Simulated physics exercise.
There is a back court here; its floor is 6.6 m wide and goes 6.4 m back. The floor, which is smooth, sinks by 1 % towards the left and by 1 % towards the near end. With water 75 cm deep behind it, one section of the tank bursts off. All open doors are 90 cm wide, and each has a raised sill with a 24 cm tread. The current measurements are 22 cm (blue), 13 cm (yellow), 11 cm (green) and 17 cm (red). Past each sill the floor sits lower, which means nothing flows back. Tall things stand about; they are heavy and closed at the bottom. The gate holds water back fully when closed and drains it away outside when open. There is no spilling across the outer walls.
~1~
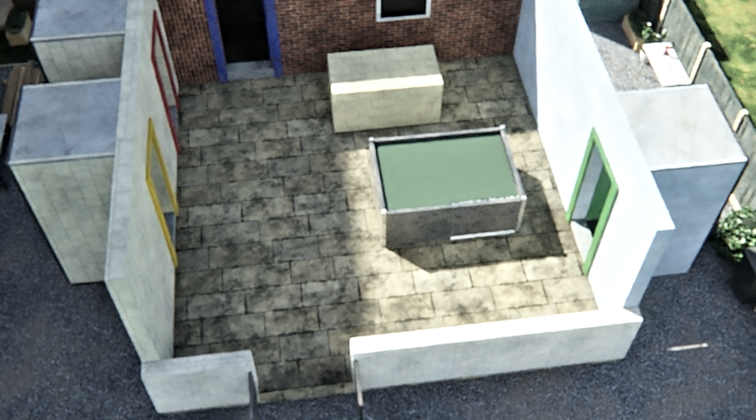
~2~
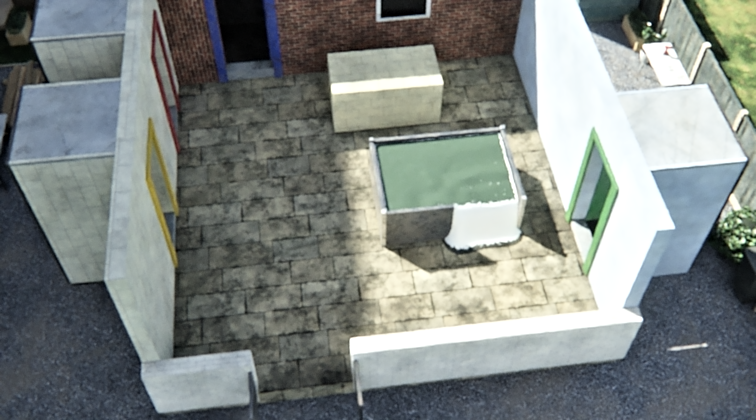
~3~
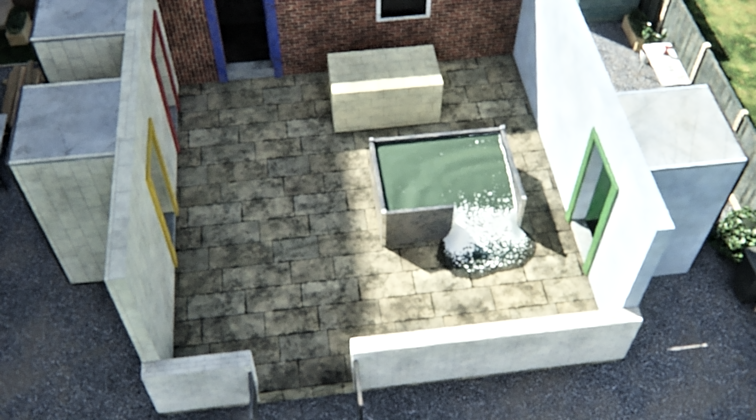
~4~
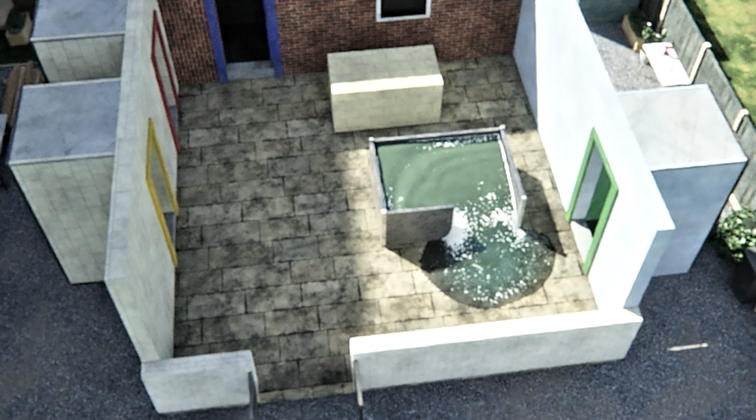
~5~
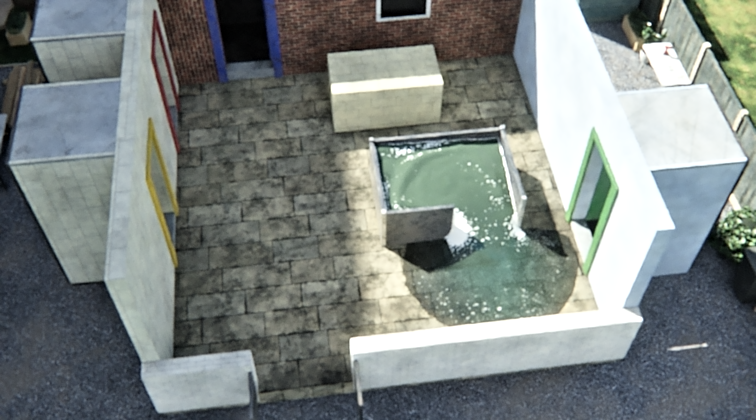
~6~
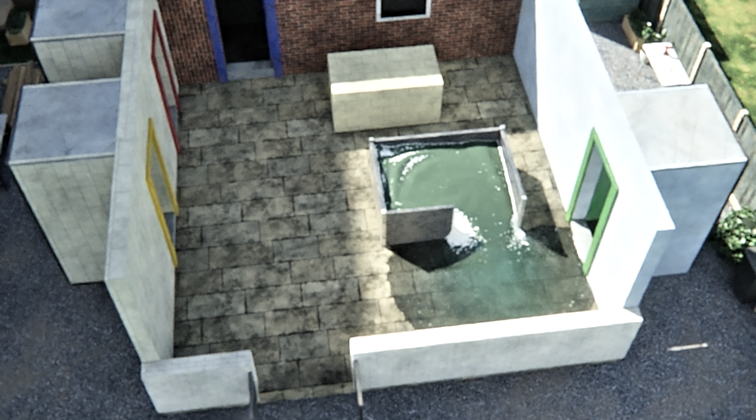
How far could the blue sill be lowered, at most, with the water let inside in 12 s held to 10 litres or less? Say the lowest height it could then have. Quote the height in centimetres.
It could then stand at about 6.5 cm.
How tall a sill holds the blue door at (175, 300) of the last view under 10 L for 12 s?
You'd want it roughly 16 cm high.
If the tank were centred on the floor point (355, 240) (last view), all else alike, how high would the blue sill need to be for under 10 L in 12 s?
Then about 6.5 centimetres at the least.
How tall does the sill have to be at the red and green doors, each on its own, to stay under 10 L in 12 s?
You'd want some 7.0 cm at red and some 17 cm at green.
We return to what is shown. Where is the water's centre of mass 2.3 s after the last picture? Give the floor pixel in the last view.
The balance point sits at roughly (455, 267).
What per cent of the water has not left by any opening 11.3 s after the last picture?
Close to 88 per cent is still present.
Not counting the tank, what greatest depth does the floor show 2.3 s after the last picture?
Roughly 29 cm.
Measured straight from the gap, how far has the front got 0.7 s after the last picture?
3.4 m.
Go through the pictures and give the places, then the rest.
Still water, 75 cm deep, in the tank at (445, 172); the blue door at (245, 38) is dry, in the first picture.
Water pours out at (484, 223) and has run 0.3 m, to (459, 251); about 10 cm deep outside, 75 cm at the back, in the second picture.
Water pours out at (484, 223) and has run 0.8 m, to (468, 275); about 12 cm deep outside, 74 cm at the back, in the third picture.
The gap is at (484, 224), the front 1.4 m out at (491, 305); the back of the tank holds 67 cm, in the fourth picture.
Water pours out at (484, 224) and has run 2.1 m, to a hidden place; about 6 cm deep outside, 63 cm at the back, in the fifth picture.
Water pours out at (484, 224) and has run 2.2 m, to a hidden place; about 5 cm deep outside, 64 cm at the back; the blue door at (245, 38), 5.6 m from the gap, is still 4.9 m from the nearest water, in the sixth picture.
Then, 0.7 s after the last picture water covers 15 % of the floor, deepest (58 cm) near (602, 337); it has not reached the blue door.
Then, 2.3 s after the last picture water covers 40 % of the floor, deepest (29 cm) near (498, 349); it has not reached the blue door.
Then, 11.3 s after the last picture water covers 95 % of the floor, deepest (11 cm) near (177, 174); 8 cm at the blue door, 0 litres in over its 22 cm sill.
At the blue door as built, the water peaked near 9 cm, 10.1 s after the last picture.
Run again over the same 12 s with other heights there, 26 litres in over 5 cm, 1 litre over 8 cm. The limit of 10 litres is kept from about 6.5 cm up.
